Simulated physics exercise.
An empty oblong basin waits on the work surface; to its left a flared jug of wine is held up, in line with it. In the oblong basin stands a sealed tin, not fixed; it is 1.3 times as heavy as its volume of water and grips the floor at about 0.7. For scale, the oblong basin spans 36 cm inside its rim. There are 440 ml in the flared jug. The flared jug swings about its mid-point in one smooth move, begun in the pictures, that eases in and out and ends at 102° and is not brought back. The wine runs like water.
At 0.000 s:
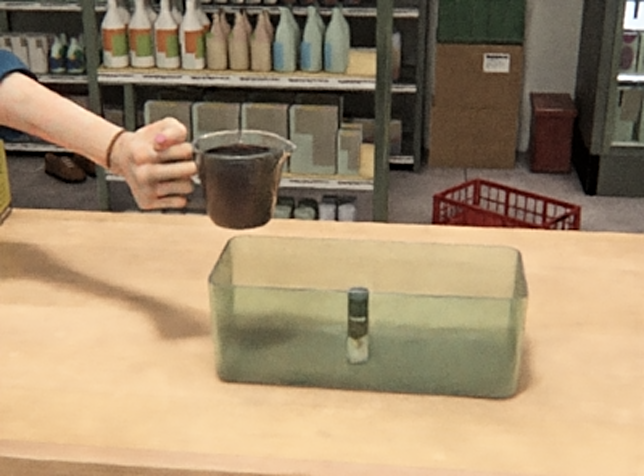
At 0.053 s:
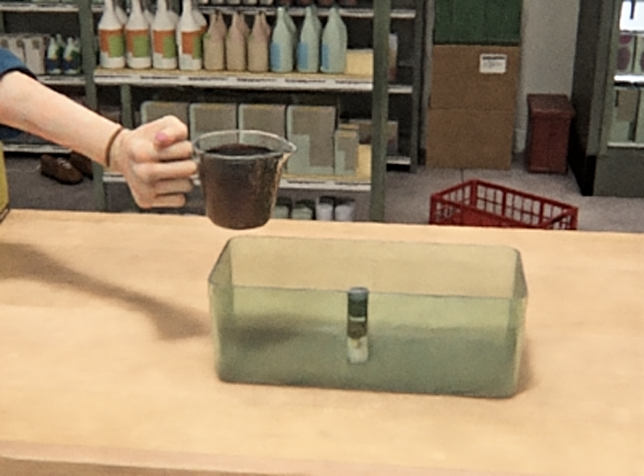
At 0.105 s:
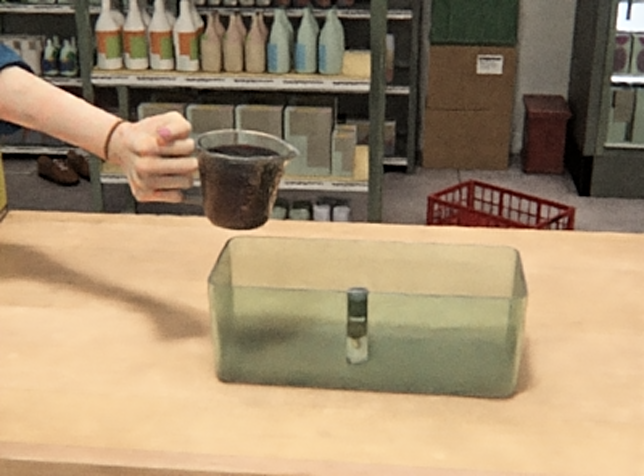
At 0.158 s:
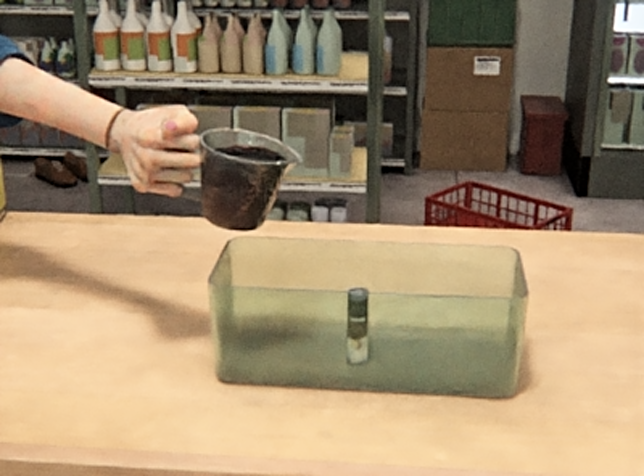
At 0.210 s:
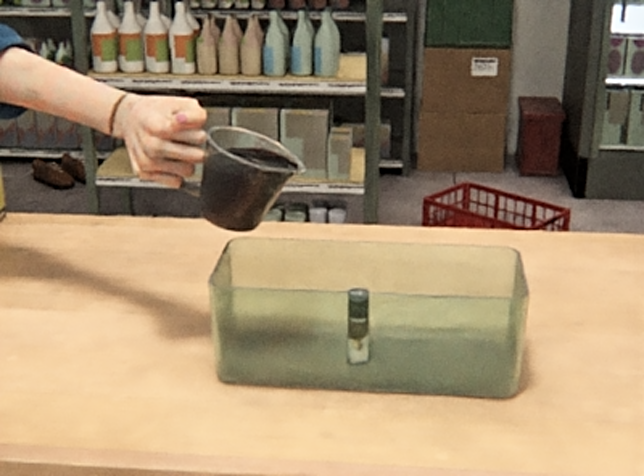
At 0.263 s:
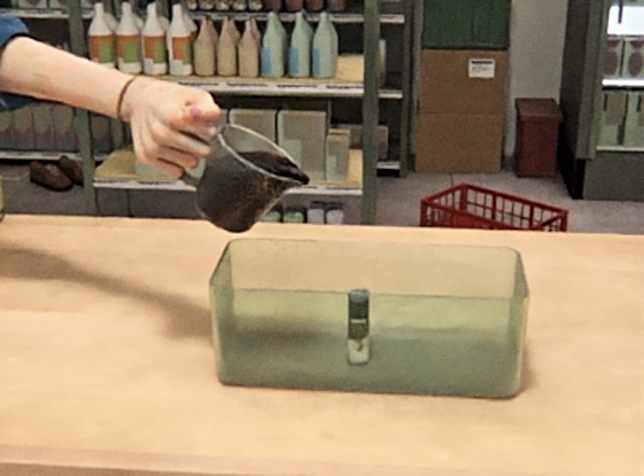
A hand reaching in from the left holds a clear flared jug of dark wine above a pale wooden counter in a shop-like room, seen from the front and slightly above. A translucent green oblong basin sits below, a small dark-capped tube at its middle, with bottle-lined shelves and a red basket behind. The hand smoothly tilts the jug rightward until wine reaches its lip, while the background shifts slightly left.
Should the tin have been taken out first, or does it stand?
It topples.
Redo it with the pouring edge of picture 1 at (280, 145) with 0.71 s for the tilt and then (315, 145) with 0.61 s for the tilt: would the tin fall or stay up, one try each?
First it keeps standing; then it goes over.
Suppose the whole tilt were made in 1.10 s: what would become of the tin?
The tin falls.
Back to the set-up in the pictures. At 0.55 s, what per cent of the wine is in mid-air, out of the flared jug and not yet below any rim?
Some 22 per cent.
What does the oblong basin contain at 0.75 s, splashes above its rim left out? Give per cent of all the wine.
Some 90 per cent.
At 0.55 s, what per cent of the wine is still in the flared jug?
Some 42 per cent.
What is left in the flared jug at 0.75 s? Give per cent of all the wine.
Near 5 in a hundred.
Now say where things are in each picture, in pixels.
Tilt 0°; pouring edge (297, 147); surface from (200, 153) to (282, 156); the oblong basin's rim runs from (219, 260) to (524, 274); the tin's top is at (358, 295), in the first picture.
Tilt 1°; pouring edge (297, 149); surface from (200, 153) to (283, 156), in the second picture.
Tilt 5°; pouring edge (299, 153); surface from (202, 152) to (284, 158), in the third picture.
Tilt 12°; pouring edge (303, 160); surface from (205, 152) to (290, 160), in the fourth picture.
Tilt 21°; pouring edge (306, 171); surface from (208, 157) to (297, 165), in the fifth picture.
Tilt 31°; pouring edge (308, 183); surface from (210, 162) to (300, 172); 2 per cent is over the edge, in the sixth picture.
After 0.55 s the tilt is 89° and 43 per cent is still to pour; the tin stands where it began.
After 0.75 s the tilt is 102° and 5 per cent is still to pour; the tin leans 29°.
After 0.97 s the tilt is 102° and 0 per cent is still to pour; the tin lies on its side.
After 1.21 s the tilt is 102° and 0 per cent is still to pour; the tin lies on its side.
In the end the tin lies on its side.
